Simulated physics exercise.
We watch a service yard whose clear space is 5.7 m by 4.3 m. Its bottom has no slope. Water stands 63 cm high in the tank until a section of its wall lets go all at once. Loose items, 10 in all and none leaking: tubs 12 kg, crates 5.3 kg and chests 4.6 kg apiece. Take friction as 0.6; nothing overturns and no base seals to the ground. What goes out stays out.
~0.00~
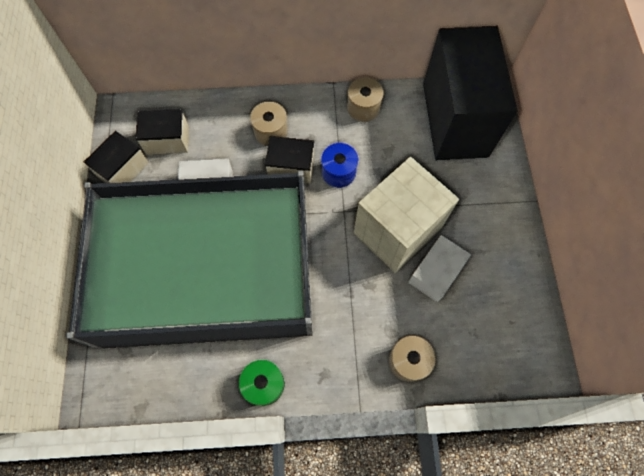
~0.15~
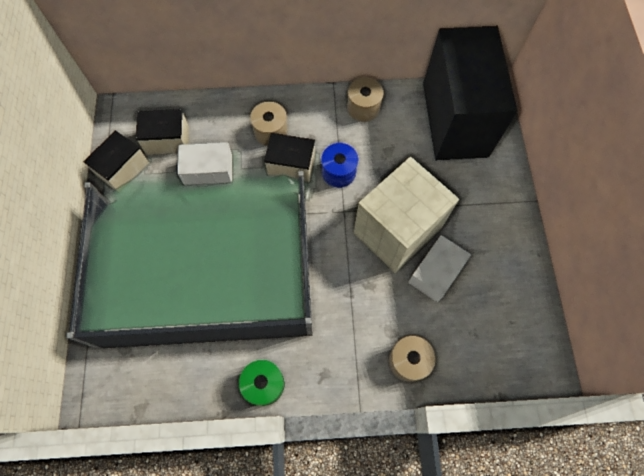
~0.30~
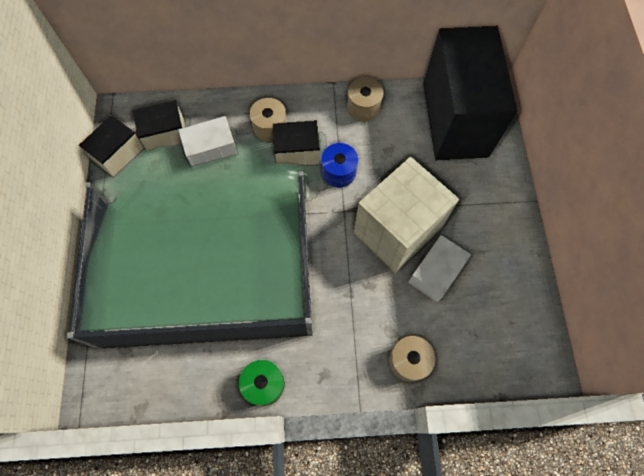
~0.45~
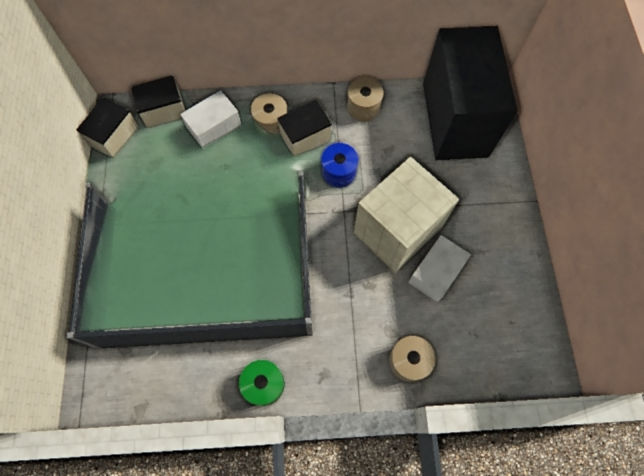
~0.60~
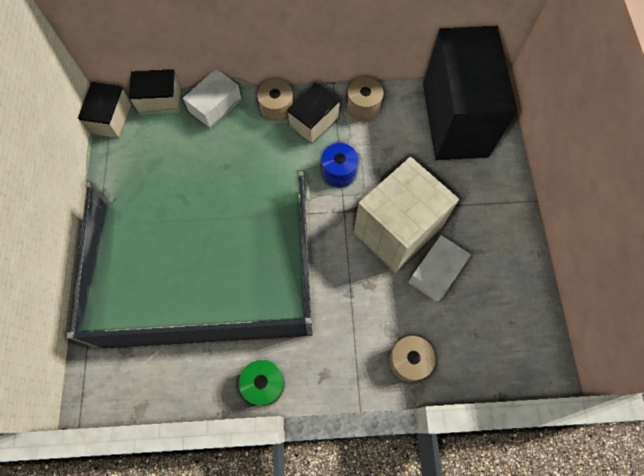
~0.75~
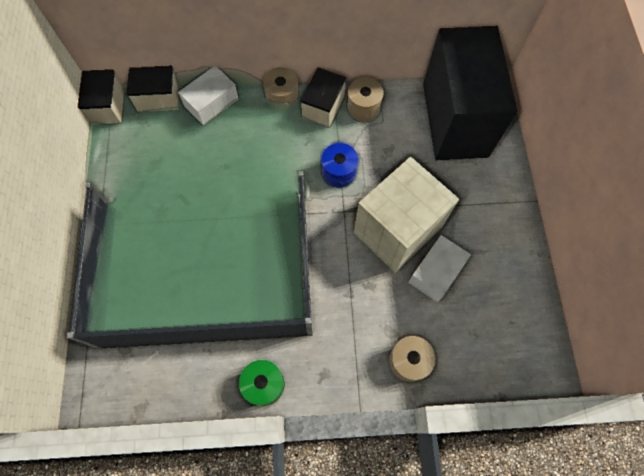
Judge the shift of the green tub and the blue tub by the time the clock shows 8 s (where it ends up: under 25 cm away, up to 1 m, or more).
The green tub ends far away, the blue tub ends far away.
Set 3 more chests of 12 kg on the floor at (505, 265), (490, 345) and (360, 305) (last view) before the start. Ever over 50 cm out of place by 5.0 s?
In that order: More, short of it, short of it.
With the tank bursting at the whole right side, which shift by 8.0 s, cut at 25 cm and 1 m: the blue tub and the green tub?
Then the blue tub travels far, the green tub barely shifts.
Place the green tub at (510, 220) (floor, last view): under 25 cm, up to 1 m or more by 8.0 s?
It gets carried off.
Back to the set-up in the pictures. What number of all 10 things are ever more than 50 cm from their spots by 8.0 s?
I count 10.
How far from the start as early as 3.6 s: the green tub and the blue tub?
About 0 and 100 cm.
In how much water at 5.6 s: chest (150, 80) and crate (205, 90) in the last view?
About 14 and 17 cm.
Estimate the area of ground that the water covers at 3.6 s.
Some 18 m2.
After 1.6 s the green tub is near (261, 382), 0.0 m from its start, aground; the blue tub is near (340, 159), 0.0 m from its start, aground; 0 of 10 are out; 5 afloat.
After 3.6 s the green tub is near (261, 382), 0.0 m from its start, aground; the blue tub is near (326, 227), 0.9 m from its start, aground; 0 of 10 are out; 5 afloat.
After 5.6 s the green tub is near (322, 370), 0.6 m from its start, afloat; the blue tub is near (353, 289), 1.6 m from its start, aground; 0 of 10 are out; 9 afloat.
After 8.0 s the green tub has gone out; the blue tub is near (355, 294), 1.7 m from its start, afloat; 1 of 10 are out; 9 afloat.
